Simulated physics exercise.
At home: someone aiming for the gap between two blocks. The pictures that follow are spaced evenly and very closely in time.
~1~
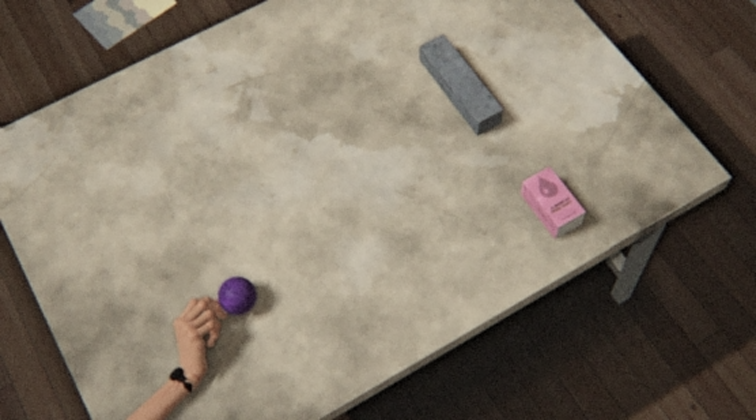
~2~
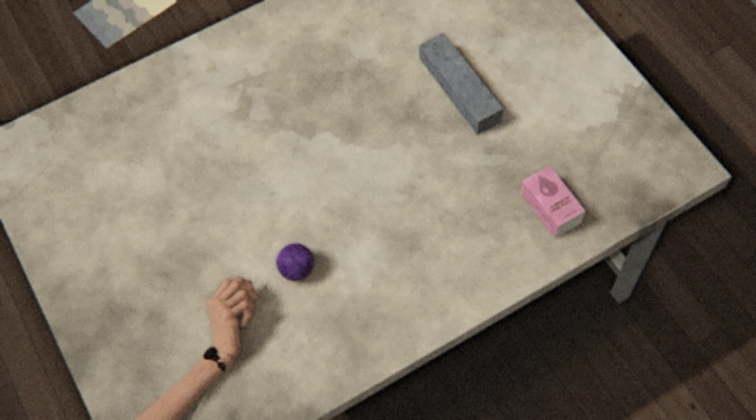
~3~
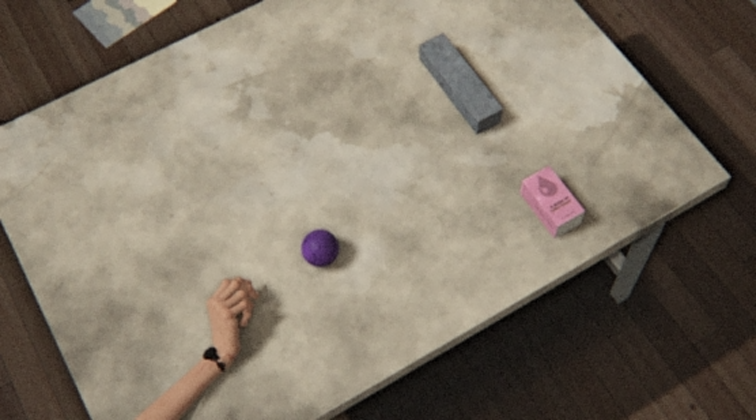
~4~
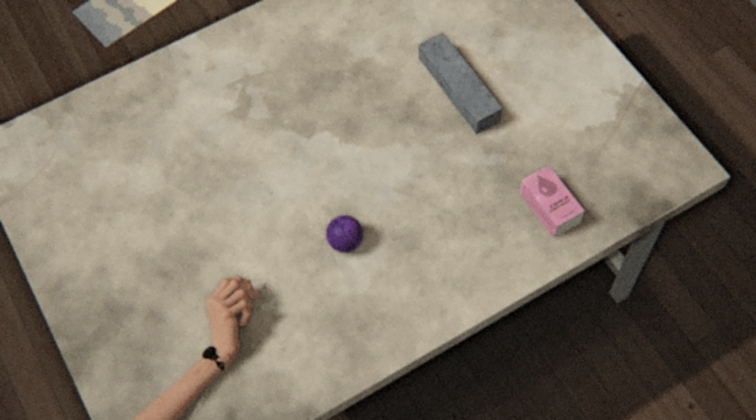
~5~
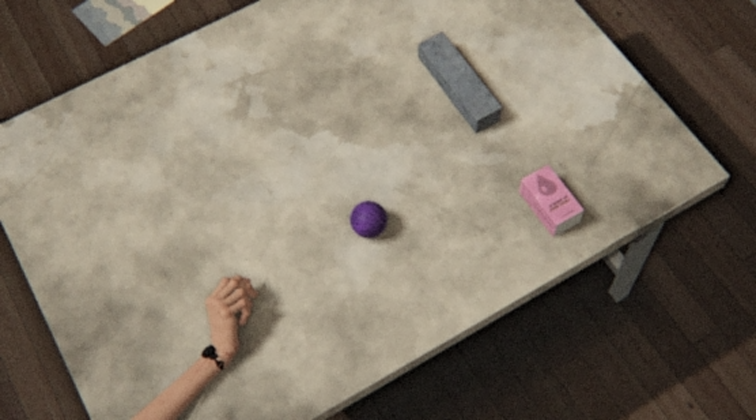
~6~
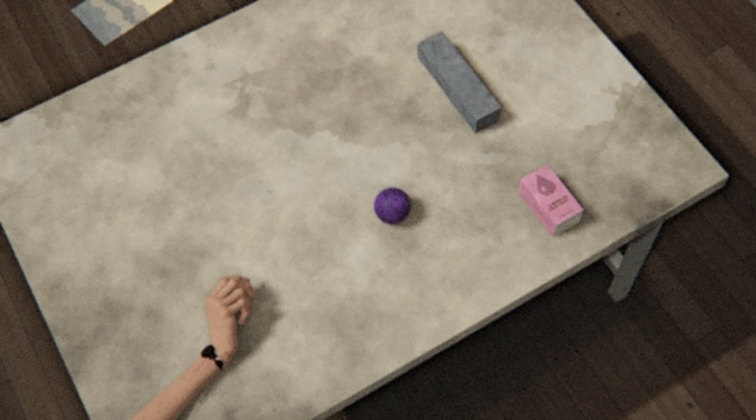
The clip shows a hand pushing a purple ball across a mottled table, then staying back as the ball rolls up and to the right, while a grey brick and a pink box-like object remain still.
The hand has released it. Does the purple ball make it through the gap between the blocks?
Yes, it is let by.
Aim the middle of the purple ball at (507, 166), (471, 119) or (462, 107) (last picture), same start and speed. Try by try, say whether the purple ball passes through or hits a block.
In order, it clears the gap, then meets a block, then meets a block.
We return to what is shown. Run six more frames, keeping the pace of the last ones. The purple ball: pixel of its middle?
Roughly at pixel (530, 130).
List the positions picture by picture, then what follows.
Purple ball (237, 296) under the hand; pink book (553, 203), in the first frame.
Purple ball (296, 262); grey brick (460, 83), in the second frame.
Purple ball (320, 248); pink book (552, 202), in the third frame.
Purple ball (344, 234); grey brick (459, 83), in the fourth frame.
Purple ball (369, 220); pink book (551, 201), in the fifth frame.
Purple ball (393, 206); grey brick (458, 82), in the sixth frame.
Then, 0.40 s later than the last frame, purple ball heading on near (618, 82).
Then, 0.88 s later than the last frame, purple ball heading on.
When it is over, the purple ball passes through its gap.
